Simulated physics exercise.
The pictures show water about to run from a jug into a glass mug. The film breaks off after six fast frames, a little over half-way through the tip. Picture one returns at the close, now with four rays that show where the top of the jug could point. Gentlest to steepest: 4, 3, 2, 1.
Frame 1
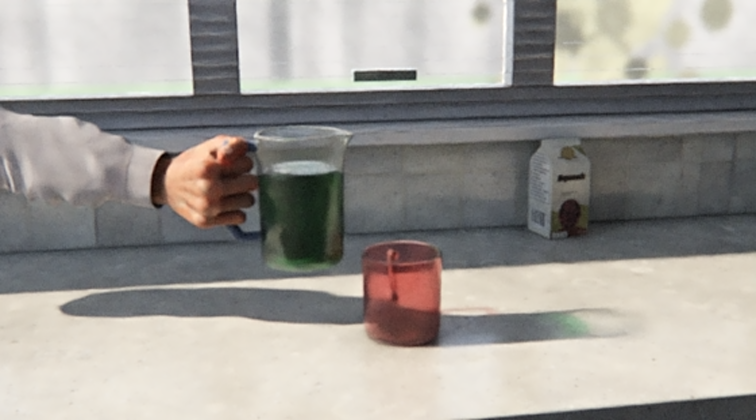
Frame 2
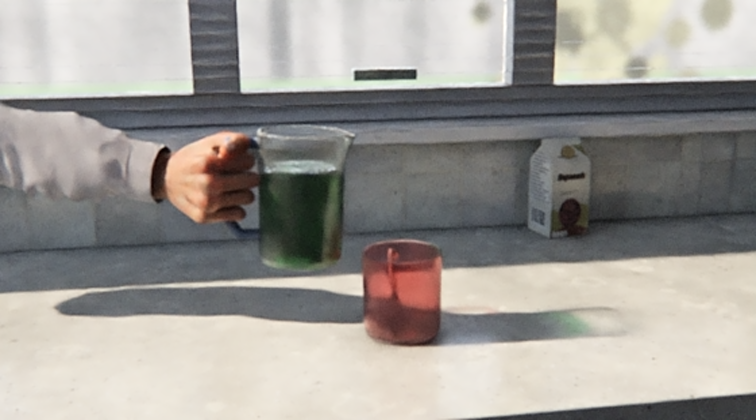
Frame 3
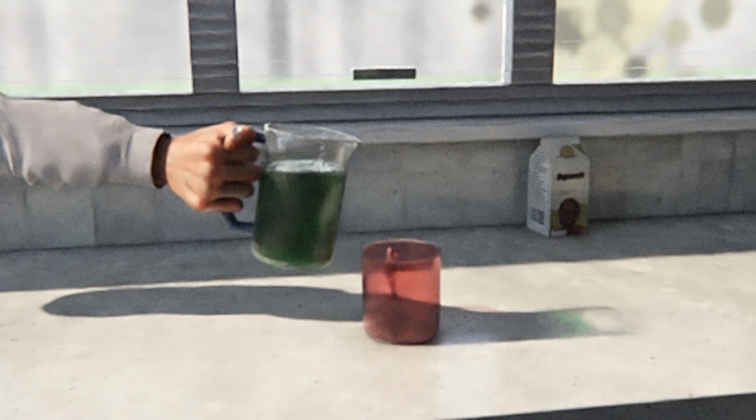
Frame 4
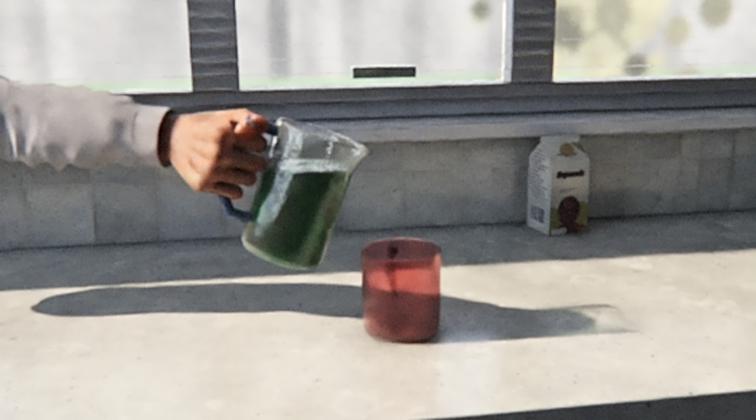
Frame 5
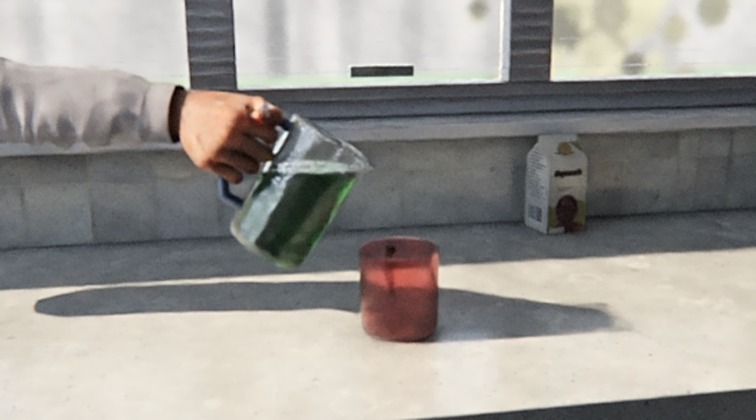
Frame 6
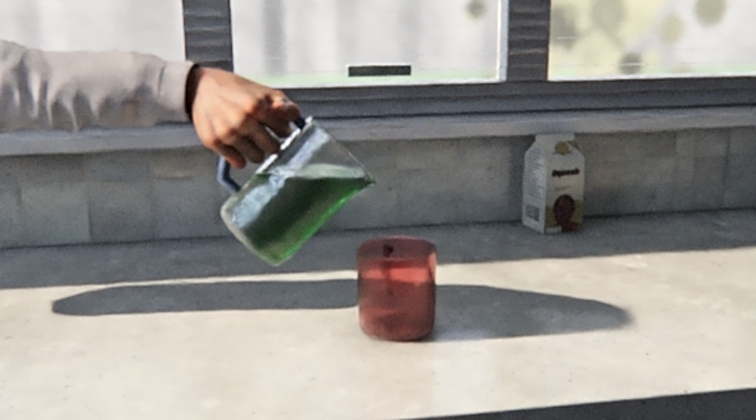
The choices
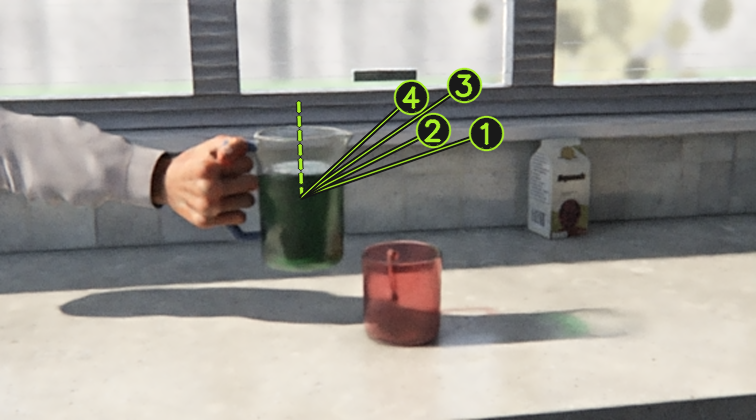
On a sunlit counter, a hand steadily tilts a jug of green liquid rightward above a red glass mug.
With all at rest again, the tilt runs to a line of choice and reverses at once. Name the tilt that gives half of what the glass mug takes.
1 beats the others.
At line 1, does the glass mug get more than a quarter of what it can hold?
Yes.
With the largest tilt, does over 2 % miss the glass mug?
No.
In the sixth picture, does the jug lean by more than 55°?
No, it does not.
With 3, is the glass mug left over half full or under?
Under.
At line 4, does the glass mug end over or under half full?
Under.
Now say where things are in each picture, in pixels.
Upright, lip at (351, 134); rim of the glass mug round (402, 251); nothing has left yet, in the first picture.
Tipped about 2°, lip at (354, 135); nothing has left yet, in the second picture.
Tipped about 9°, lip at (360, 141); nothing has left yet, in the third picture.
Tipped about 20°, lip at (368, 151); nothing has left yet, in the fourth picture.
Tipped about 33°, lip at (373, 166); nothing has left yet, in the fifth picture.
Tipped about 46°, lip at (374, 183); nothing has left yet, in the sixth picture.
On the marked copy, 1 at (470, 138); 2 at (418, 138); 3 at (450, 94); 4 at (398, 108).
With 1, the glass mug ends with about 51 % of what it can hold.
With 2, the glass mug ends with about 32 % of what it can hold.
With 3, the glass mug ends with about 18 % of what it can hold.
With 4, the glass mug ends with about 8 % of what it can hold.
